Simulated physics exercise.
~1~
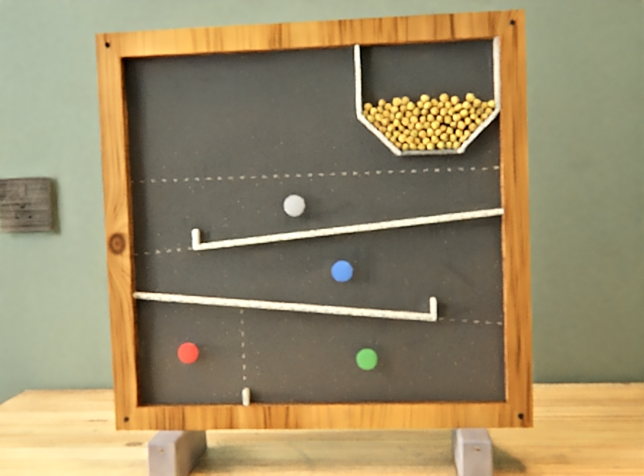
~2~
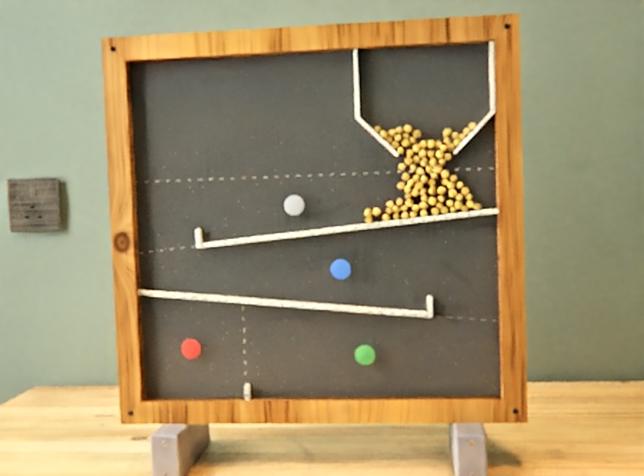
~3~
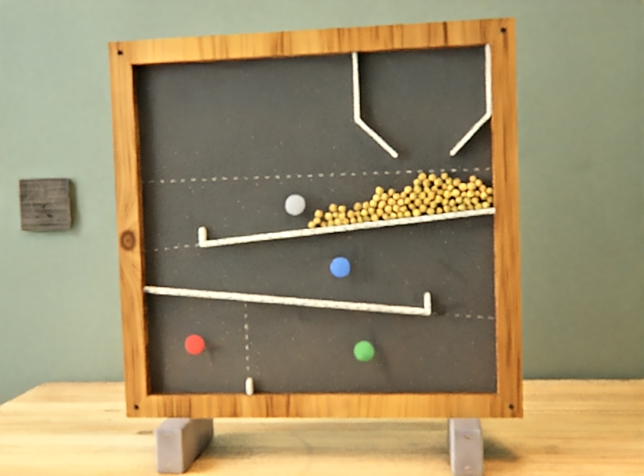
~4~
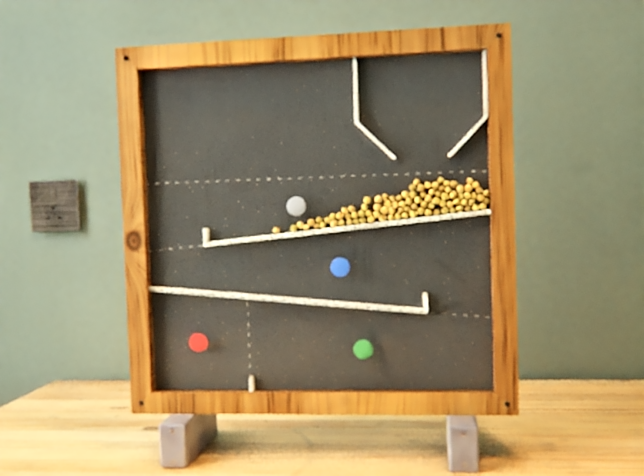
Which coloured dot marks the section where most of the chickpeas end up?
The grey dot marks it. The chickpeas end up on the upper ledge, in the grey section, and none are seen on the ledge below.
